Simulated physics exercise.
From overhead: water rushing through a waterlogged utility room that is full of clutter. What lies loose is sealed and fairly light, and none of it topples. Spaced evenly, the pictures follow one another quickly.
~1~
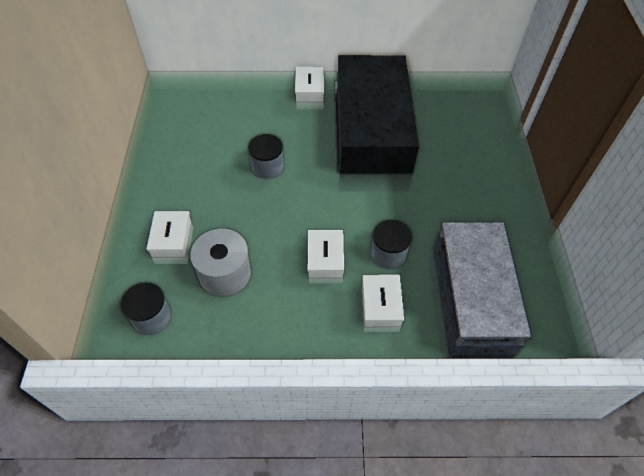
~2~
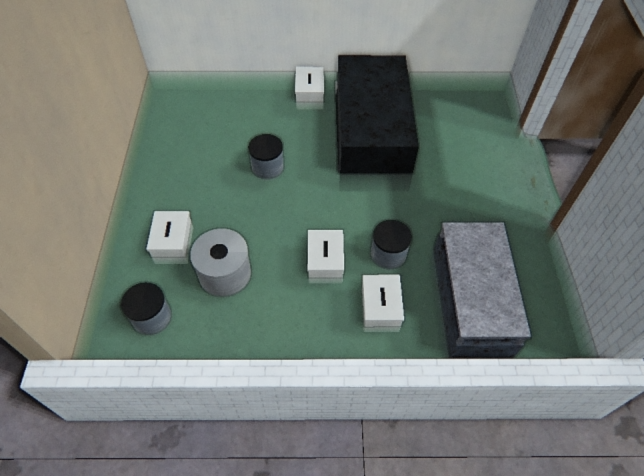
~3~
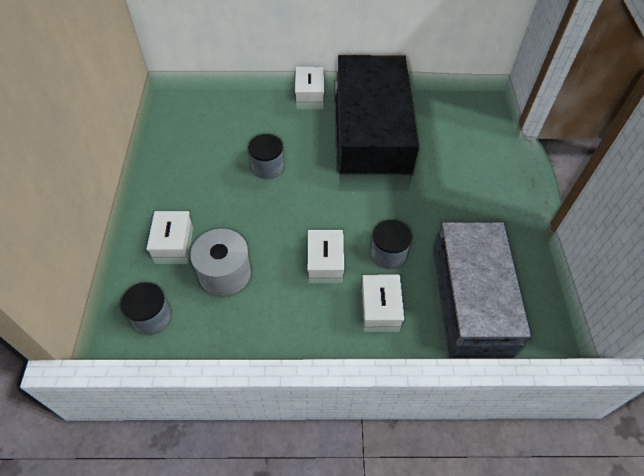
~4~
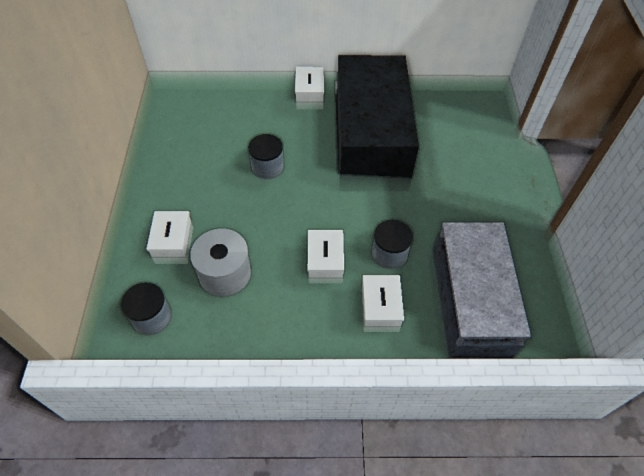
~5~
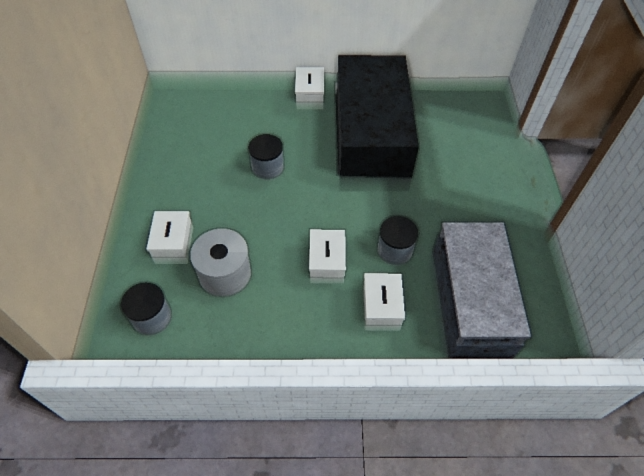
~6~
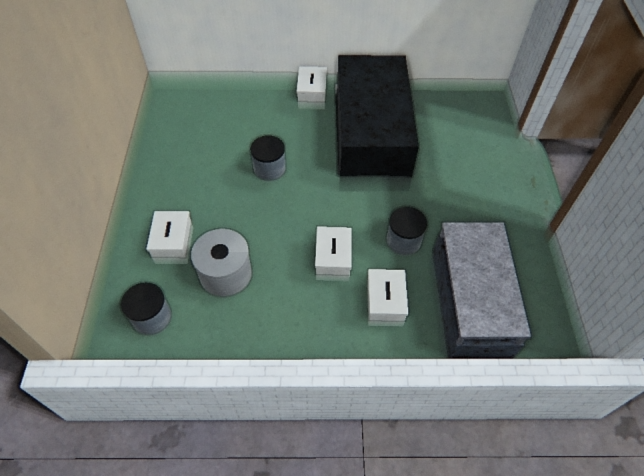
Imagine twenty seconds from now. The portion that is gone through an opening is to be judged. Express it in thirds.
I expect the portion to fall within the middle band.
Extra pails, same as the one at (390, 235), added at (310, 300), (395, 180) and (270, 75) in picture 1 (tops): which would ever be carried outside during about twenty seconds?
Outcomes in turn are expelled, expelled, not expelled.
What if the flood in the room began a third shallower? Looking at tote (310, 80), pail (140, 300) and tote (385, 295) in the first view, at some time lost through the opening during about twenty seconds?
One by one: Never escapes, never escapes, never escapes.
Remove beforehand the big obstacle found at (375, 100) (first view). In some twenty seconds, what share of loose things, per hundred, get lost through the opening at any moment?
Roughly 60 per cent.
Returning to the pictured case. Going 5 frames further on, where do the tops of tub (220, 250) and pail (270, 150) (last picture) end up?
Close to (257, 256) and (299, 166).
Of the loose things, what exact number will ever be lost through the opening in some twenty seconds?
That gives 5.
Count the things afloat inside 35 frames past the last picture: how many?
Well, I'd say 1.
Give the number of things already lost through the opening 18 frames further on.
I make it 4.
A moment on, 0 of 8 are out; 8 afloat.
Next, 4 of 8 are out; 4 afloat.
Later, 5 of 8 are out; 1 afloat.
In the end, 5 of 8 are out; 1 afloat.
